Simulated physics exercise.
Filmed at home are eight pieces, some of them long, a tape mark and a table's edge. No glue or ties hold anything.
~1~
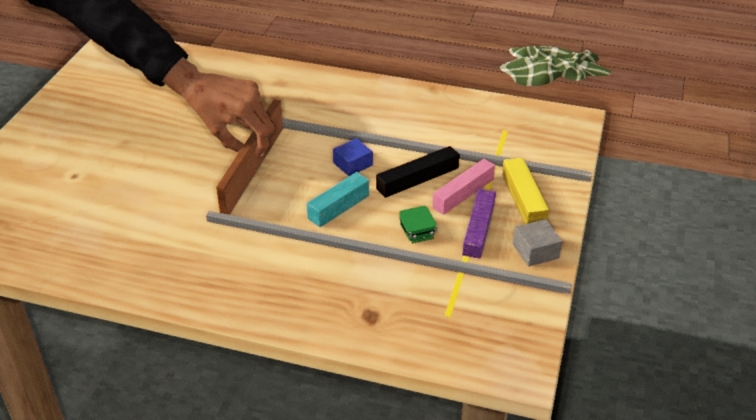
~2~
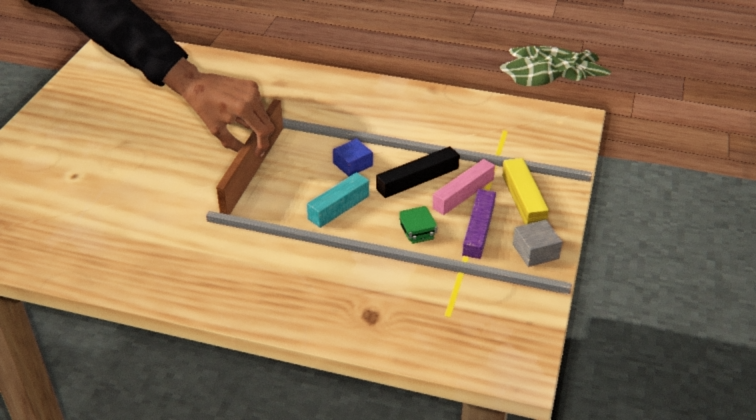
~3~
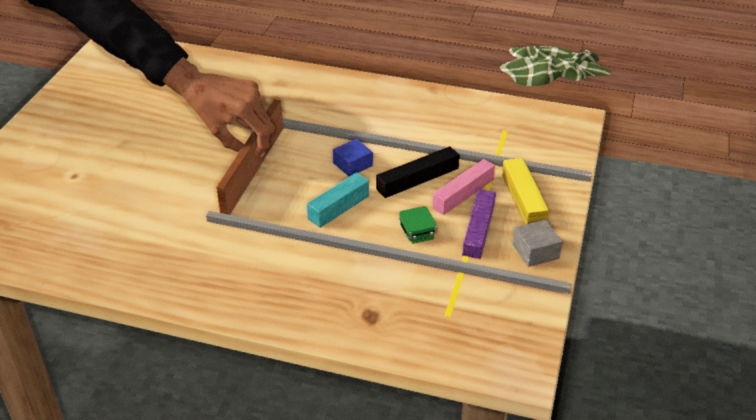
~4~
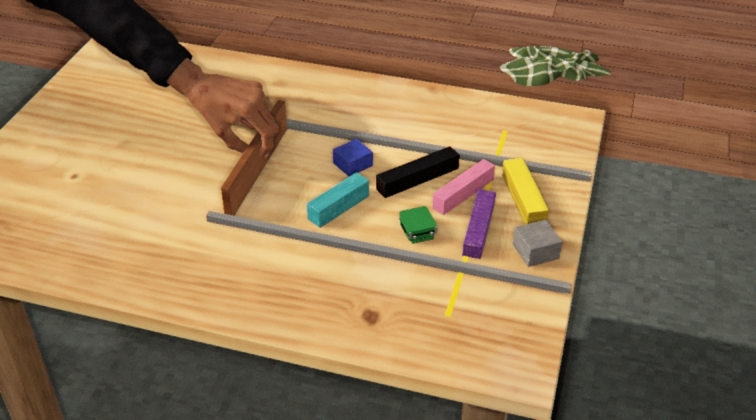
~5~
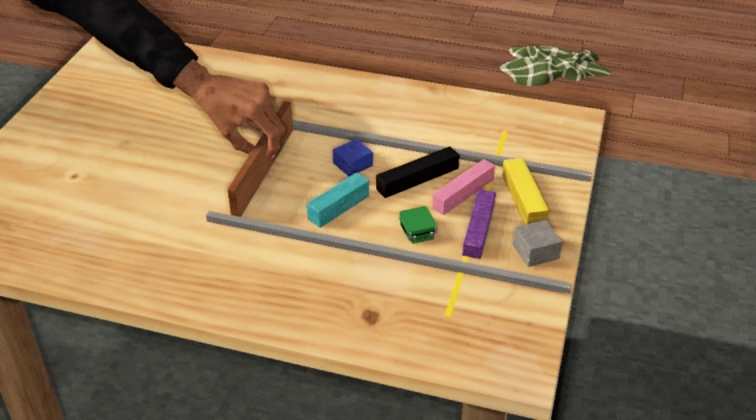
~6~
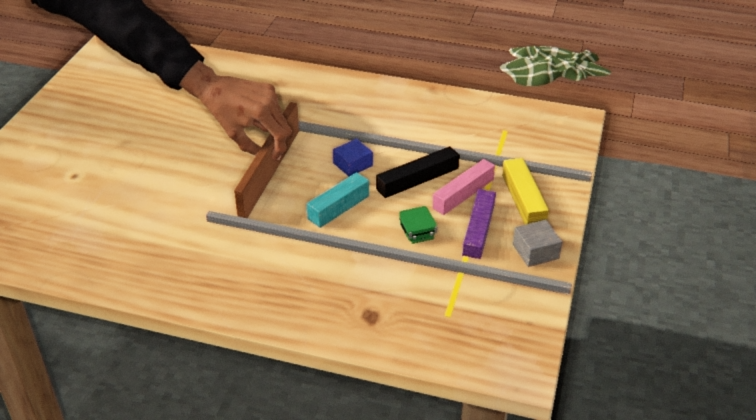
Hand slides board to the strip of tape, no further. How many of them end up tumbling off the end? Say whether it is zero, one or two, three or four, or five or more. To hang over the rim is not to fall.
I would say zero.
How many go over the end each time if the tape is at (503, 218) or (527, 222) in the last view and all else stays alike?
First try 2, second try 3.
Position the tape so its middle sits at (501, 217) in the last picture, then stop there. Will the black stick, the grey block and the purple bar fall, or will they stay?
One by one: The black stick holds its spot, the grey block topples, the purple bar holds its spot.
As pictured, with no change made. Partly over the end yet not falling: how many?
1 is the number.
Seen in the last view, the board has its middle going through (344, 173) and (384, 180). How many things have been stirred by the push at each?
2 at one spot and 3 at the other.
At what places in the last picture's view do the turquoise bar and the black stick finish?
Final spots - turquoise bar (481, 236), black stick (525, 193).
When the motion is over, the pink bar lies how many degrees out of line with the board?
About 20° out of line.
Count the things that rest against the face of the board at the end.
Counting them up gives 2.
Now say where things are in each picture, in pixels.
In the first picture, grey block (537, 243); yellow stick (525, 192); purple bar (480, 223); board (252, 156); tape (480, 213).
In the second picture, yellow stick (525, 192); pink bar (464, 187).
In the third picture, purple bar (480, 223); black stick (418, 172).
In the fourth picture, grey block (537, 243); blue block (353, 158).
In the fifth picture, yellow stick (525, 192); board (262, 158).
In the sixth picture, grey block (537, 243); yellow stick (525, 192); purple bar (480, 223); board (269, 159); tape (480, 213).
Soon after, none off yet; grey block at rest near (537, 243); yellow stick at rest near (525, 192); purple bar at rest near (480, 223).
In the end, the number that fall off is zero.
